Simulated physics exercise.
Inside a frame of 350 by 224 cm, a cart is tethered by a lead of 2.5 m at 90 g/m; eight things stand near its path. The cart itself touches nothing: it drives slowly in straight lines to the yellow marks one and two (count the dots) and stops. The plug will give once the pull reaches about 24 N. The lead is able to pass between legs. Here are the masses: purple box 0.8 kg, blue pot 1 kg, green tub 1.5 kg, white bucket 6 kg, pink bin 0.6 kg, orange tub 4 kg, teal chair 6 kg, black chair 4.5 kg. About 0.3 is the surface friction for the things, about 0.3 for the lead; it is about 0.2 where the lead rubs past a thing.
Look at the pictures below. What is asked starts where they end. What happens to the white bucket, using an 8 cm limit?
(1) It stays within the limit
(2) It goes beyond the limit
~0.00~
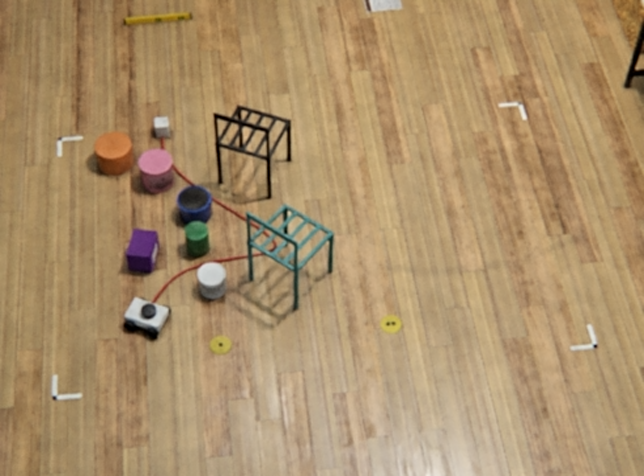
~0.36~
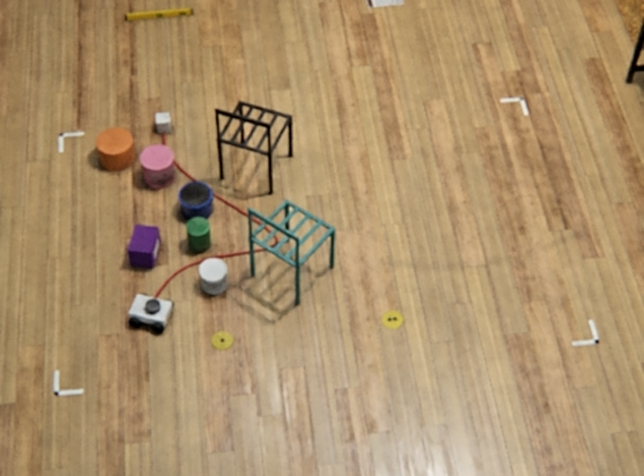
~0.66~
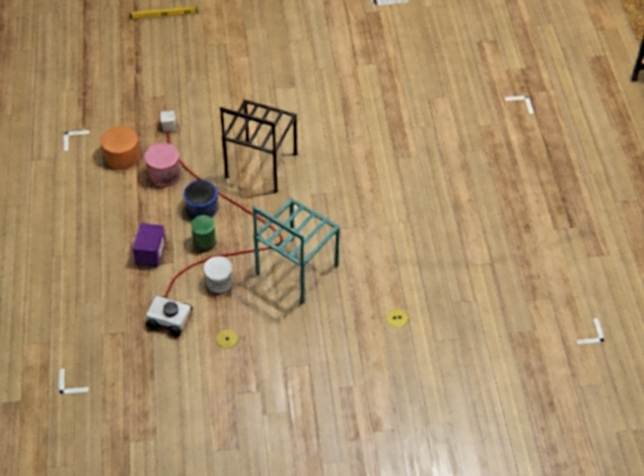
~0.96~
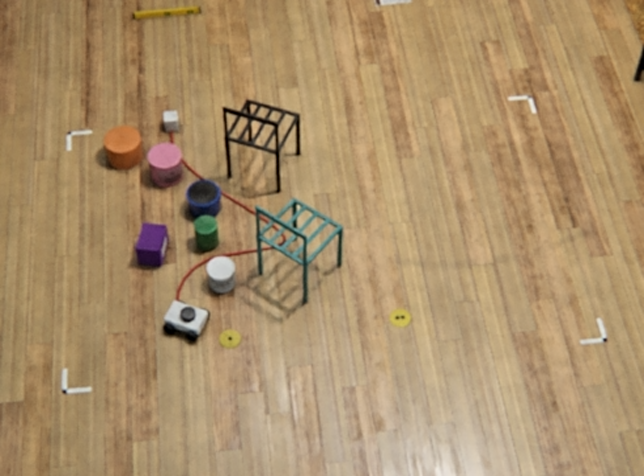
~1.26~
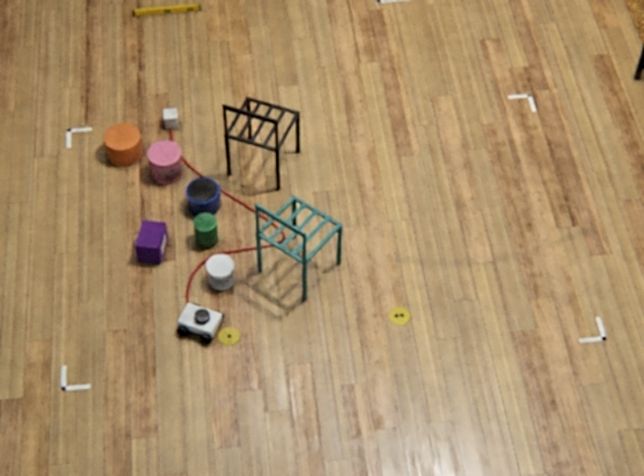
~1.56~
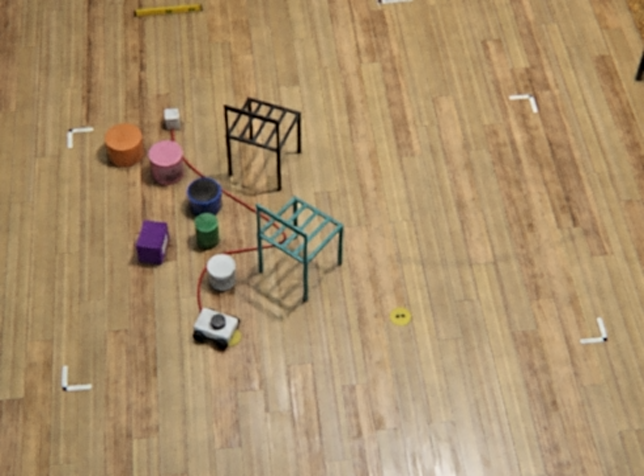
Answer: 2.
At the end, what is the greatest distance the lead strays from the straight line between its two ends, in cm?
Some 60 cm.
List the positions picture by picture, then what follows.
The first frame shows shows, white bucket (212, 274); marks (221, 345) (391, 324); lead runs through (228, 259) (163, 289); cart (141, 319).
In the second frame, shows, lead runs through (164, 285); cart (145, 315).
In the third frame, shows, lead runs through (171, 284); cart (163, 317).
In the fourth frame, shows, lead runs through (180, 289); cart (180, 321).
In the fifth frame, shows, lead runs through (187, 291); cart (194, 324).
The sixth frame shows shows, white bucket (221, 266); lead runs through (238, 251) (199, 297); cart (210, 329).
By 2.5 s, cart at (260, 332), lead slack at the fixed end; nothing else has moved.
By 3.5 s, cart at (311, 326), lead slack at the fixed end; nothing else has moved.
By 4.5 s, cart at (353, 318), 12 N at the fixed end; nothing else has moved.
By 5.4 s, cart at (390, 314), 18 N at the fixed end; white bucket 18 cm off its start, blue pot 12 cm off its start, green tub 3 cm off its start.
By 5.8 s, cart at (390, 314), 20 N at the fixed end; white bucket 18 cm off its start at (245, 255), blue pot 12 cm off its start at (188, 195), green tub 3 cm off its start at (202, 223).
